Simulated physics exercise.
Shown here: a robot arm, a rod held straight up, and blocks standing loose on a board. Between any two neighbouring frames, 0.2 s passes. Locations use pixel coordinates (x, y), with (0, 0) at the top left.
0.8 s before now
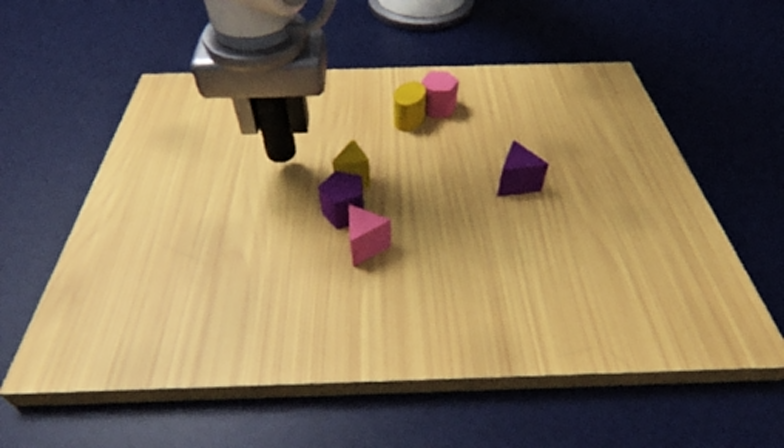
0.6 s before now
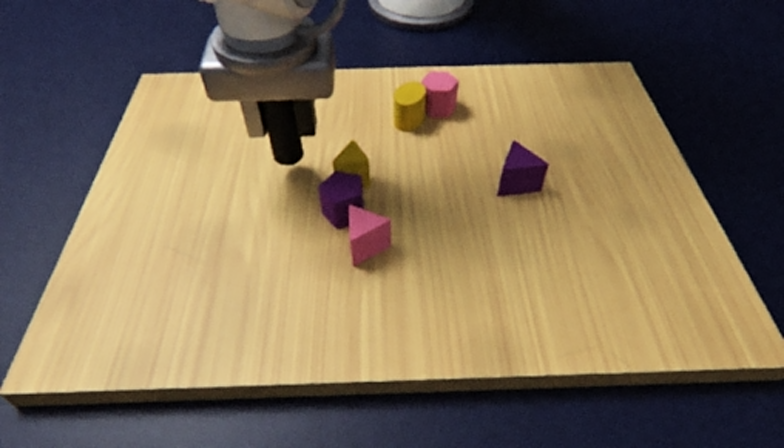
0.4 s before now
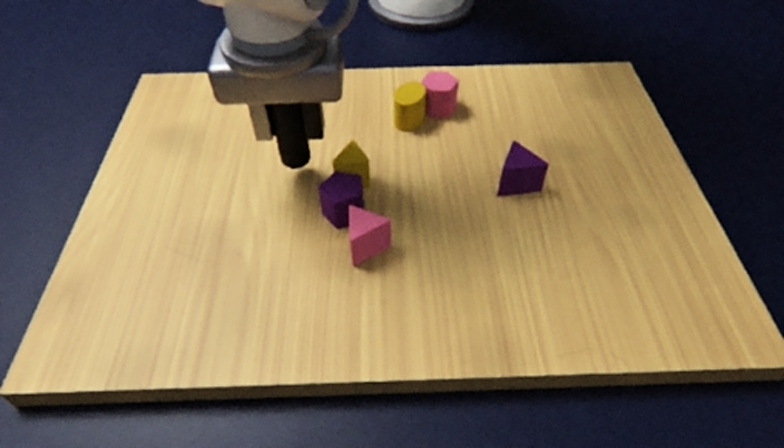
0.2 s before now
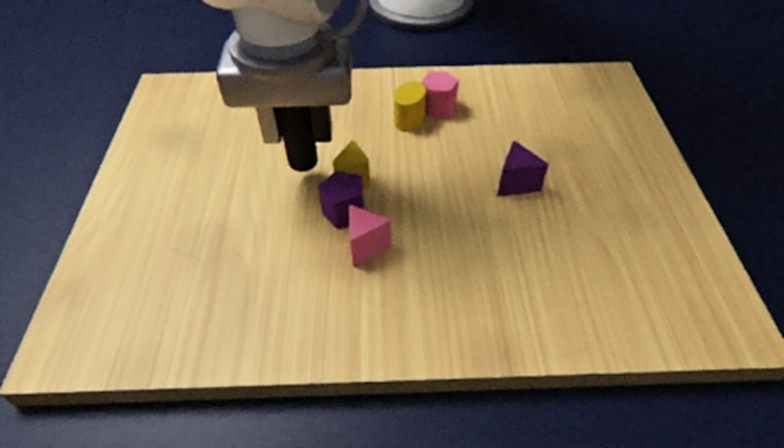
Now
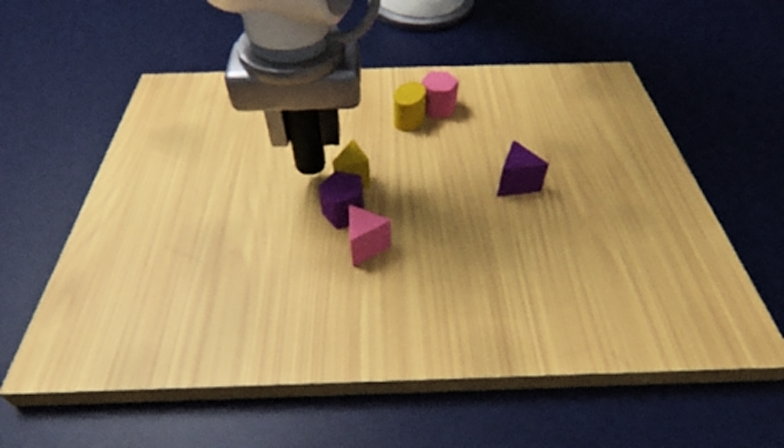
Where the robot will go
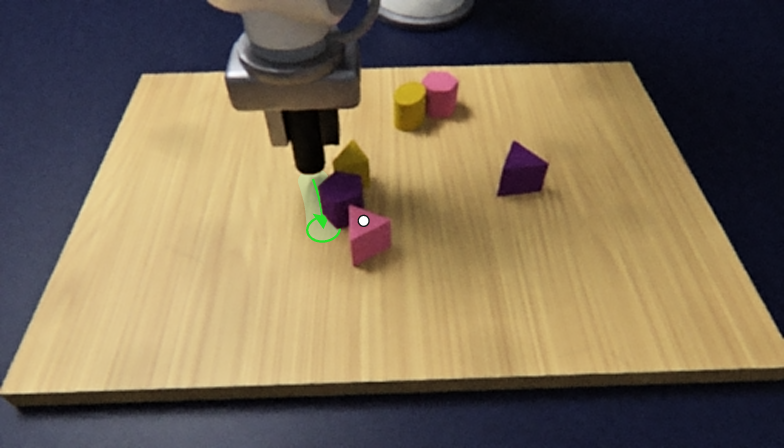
In the video, a robot arm holding a dark upright rod moves slightly to the right and a little toward the viewer, nearing a yellow triangular block and a purple five-sided block, while all the blocks on the wooden board stay still.
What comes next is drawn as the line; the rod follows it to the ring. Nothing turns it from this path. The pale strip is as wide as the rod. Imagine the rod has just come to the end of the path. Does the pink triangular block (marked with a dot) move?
Final answer: Yes.
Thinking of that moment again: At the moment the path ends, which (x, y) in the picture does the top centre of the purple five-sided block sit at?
Just about (357, 200).
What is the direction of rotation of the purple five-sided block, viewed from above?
Rotates counter-clockwise.
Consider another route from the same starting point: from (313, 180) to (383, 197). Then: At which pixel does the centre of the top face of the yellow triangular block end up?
Most likely (393, 152).
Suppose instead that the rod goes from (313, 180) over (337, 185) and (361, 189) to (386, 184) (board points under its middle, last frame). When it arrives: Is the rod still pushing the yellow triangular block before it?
Short answer: Yes.
Path on the board, from (313, 180) over (320, 203) to (324, 229); the dot is on the pink triangular block.
On the path given first. Halfway along, rod at (318, 190); purple five-sided block at (346, 190).
At the end, rod at (322, 216); purple five-sided block at (357, 200), turned 45° anticlockwise; yellow triangular block in place; pink triangular block at (376, 231), turned 25° clockwise.
